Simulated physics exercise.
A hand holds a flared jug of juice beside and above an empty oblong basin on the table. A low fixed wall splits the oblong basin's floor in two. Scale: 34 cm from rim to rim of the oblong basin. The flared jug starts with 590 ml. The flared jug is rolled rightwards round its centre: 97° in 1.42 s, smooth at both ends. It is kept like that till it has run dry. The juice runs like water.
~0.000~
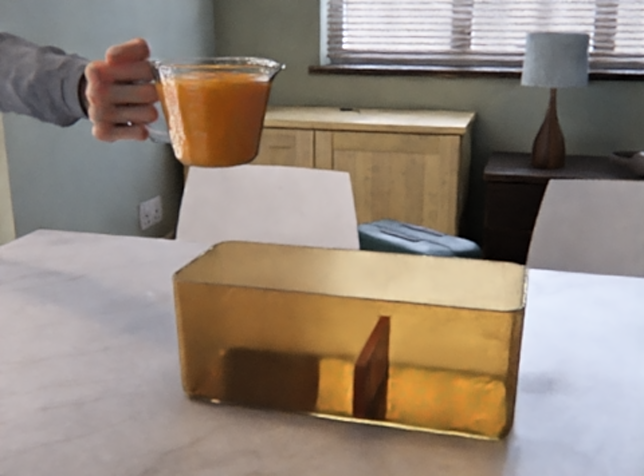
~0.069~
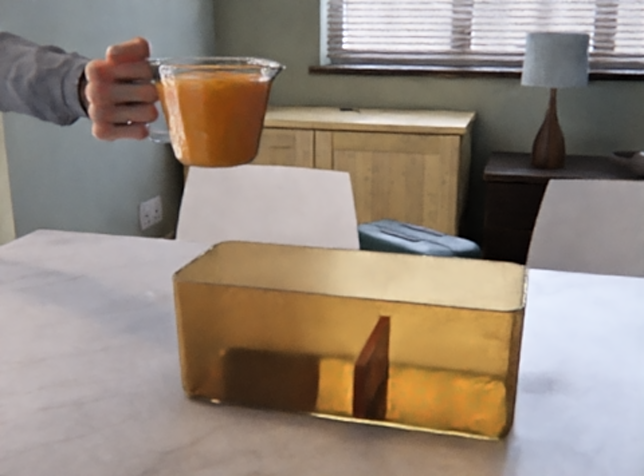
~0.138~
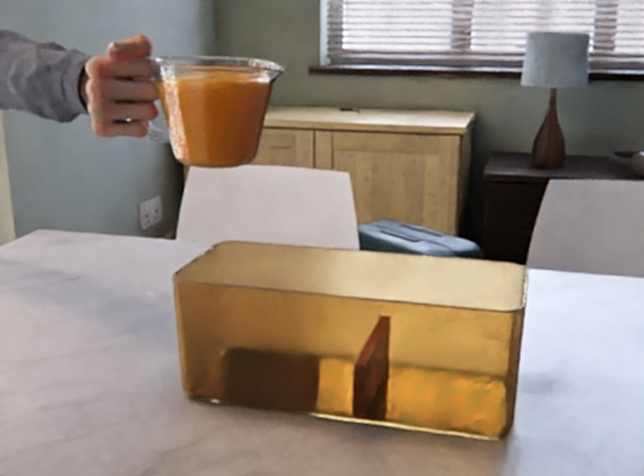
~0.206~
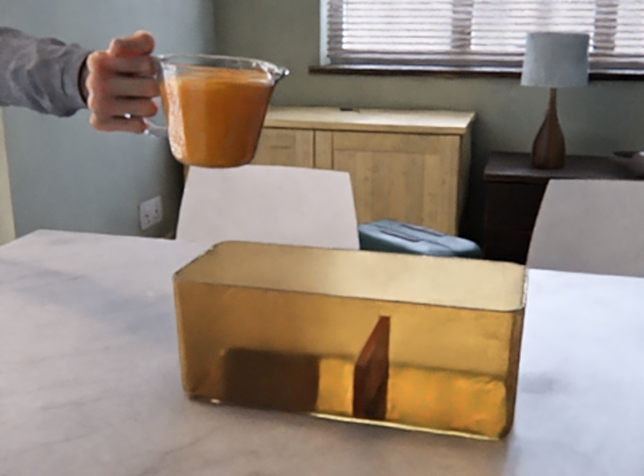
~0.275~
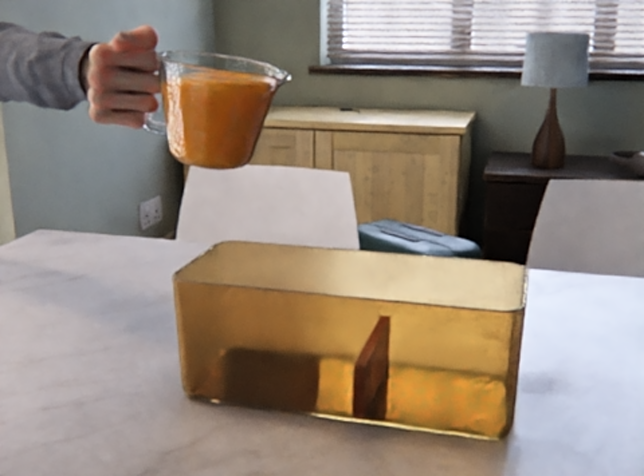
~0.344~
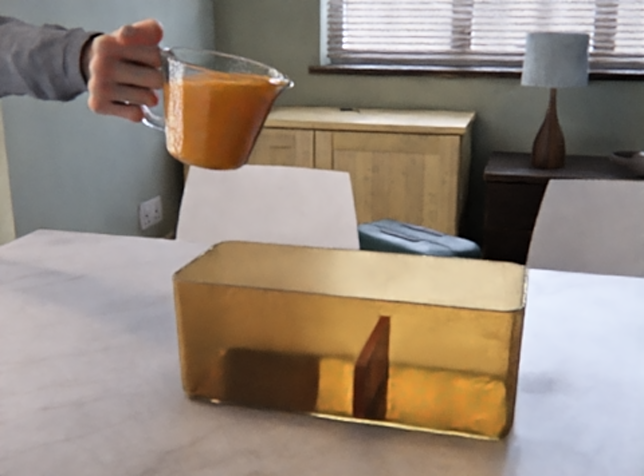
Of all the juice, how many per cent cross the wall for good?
About 16 per cent.
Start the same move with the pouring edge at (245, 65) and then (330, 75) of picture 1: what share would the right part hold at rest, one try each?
In turn about 5 and 80 per cent.
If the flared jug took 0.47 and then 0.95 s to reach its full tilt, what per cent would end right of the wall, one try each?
First 5, then 10 per cent.
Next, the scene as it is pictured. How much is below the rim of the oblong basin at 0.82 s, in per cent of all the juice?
Near 12 in a hundred.
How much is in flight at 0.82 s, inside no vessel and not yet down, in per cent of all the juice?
About 22 per cent.
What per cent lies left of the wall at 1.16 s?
About 56 per cent.
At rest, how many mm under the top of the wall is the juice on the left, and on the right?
Some 38 mm on the left and 52 mm on the right.
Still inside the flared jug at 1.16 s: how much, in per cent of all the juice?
Some 14 per cent.
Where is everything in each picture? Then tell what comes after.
It leans 0°; its right rim is at (283, 65); the juice meets the walls at (166, 76) and (270, 78); the oblong basin's rim runs from (197, 260) to (526, 289); the wall's top is at (373, 340), in the first frame.
It leans 1°; its right rim is at (283, 66); the juice meets the walls at (167, 76) and (270, 79), in the second frame.
It leans 2°; its right rim is at (285, 68); the juice meets the walls at (168, 76) and (271, 80), in the third frame.
It leans 5°; its right rim is at (287, 72); the juice meets the walls at (170, 75) and (273, 80), in the fourth frame.
It leans 9°; its right rim is at (289, 78); the juice meets the walls at (172, 77) and (277, 81), in the fifth frame.
It leans 13°; its right rim is at (292, 84); the juice meets the walls at (174, 78) and (285, 82), in the sixth frame.
Then, 0.82 s in, the tilt is 60° and 66 per cent is still to pour, 11 is left of the wall and 1 right of it.
Then, 1.16 s in, the tilt is 89° and 15 per cent is still to pour, 55 is left of the wall and 15 right of it.
Then, 1.53 s in, the tilt is 97° and 0 per cent is still to pour, 82 is left of the wall and 16 right of it.
Then, 1.92 s in, the tilt is 97° and 0 per cent is still to pour, 82 is left of the wall and 16 right of it.
Finally, 82 per cent lies left of the wall, 16 right of it and 1 outside.
